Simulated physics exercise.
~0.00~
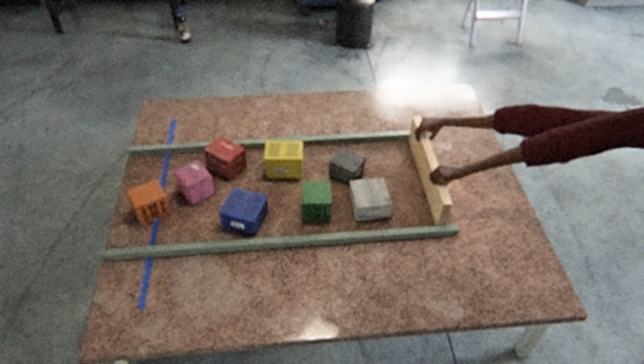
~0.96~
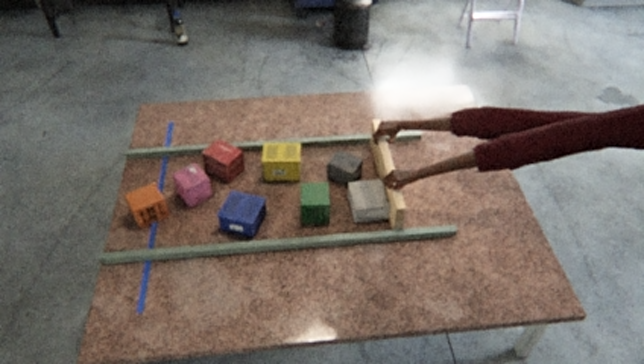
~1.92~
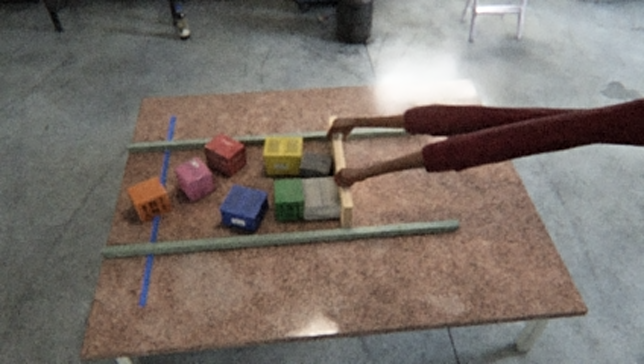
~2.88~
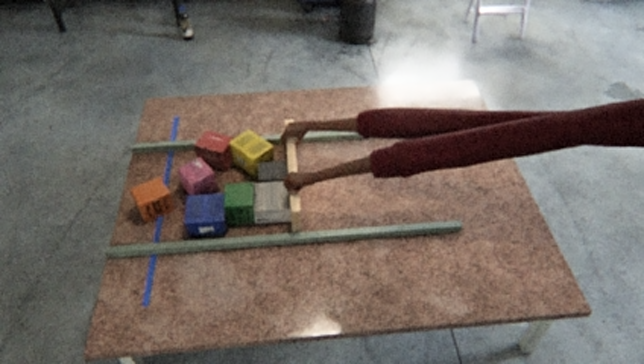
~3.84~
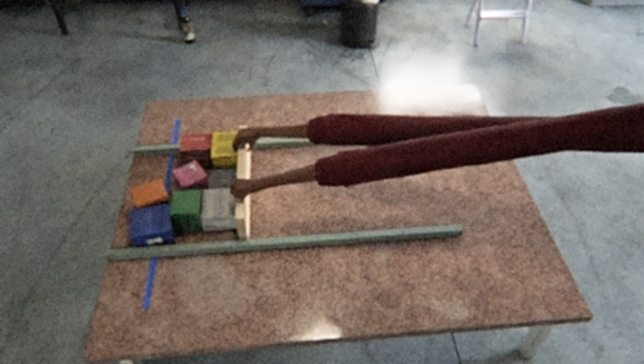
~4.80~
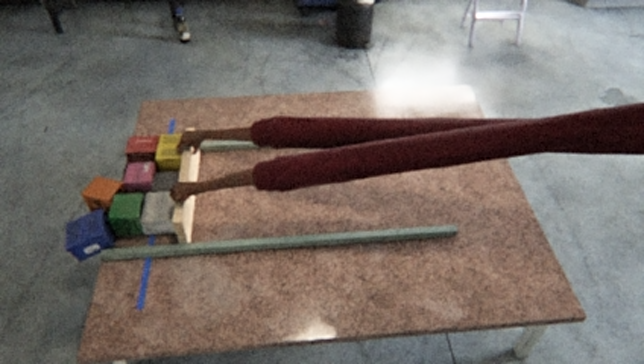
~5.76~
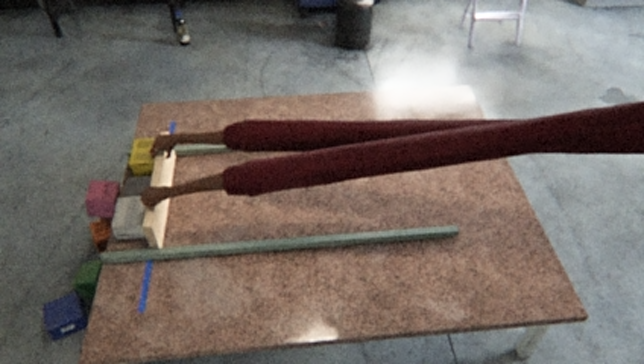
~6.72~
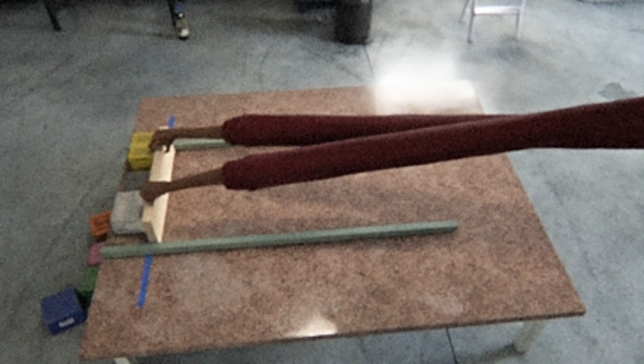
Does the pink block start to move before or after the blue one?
The pink block starts to move after the blue one. The blue block is already being pushed left while the pink one still sits in its place.
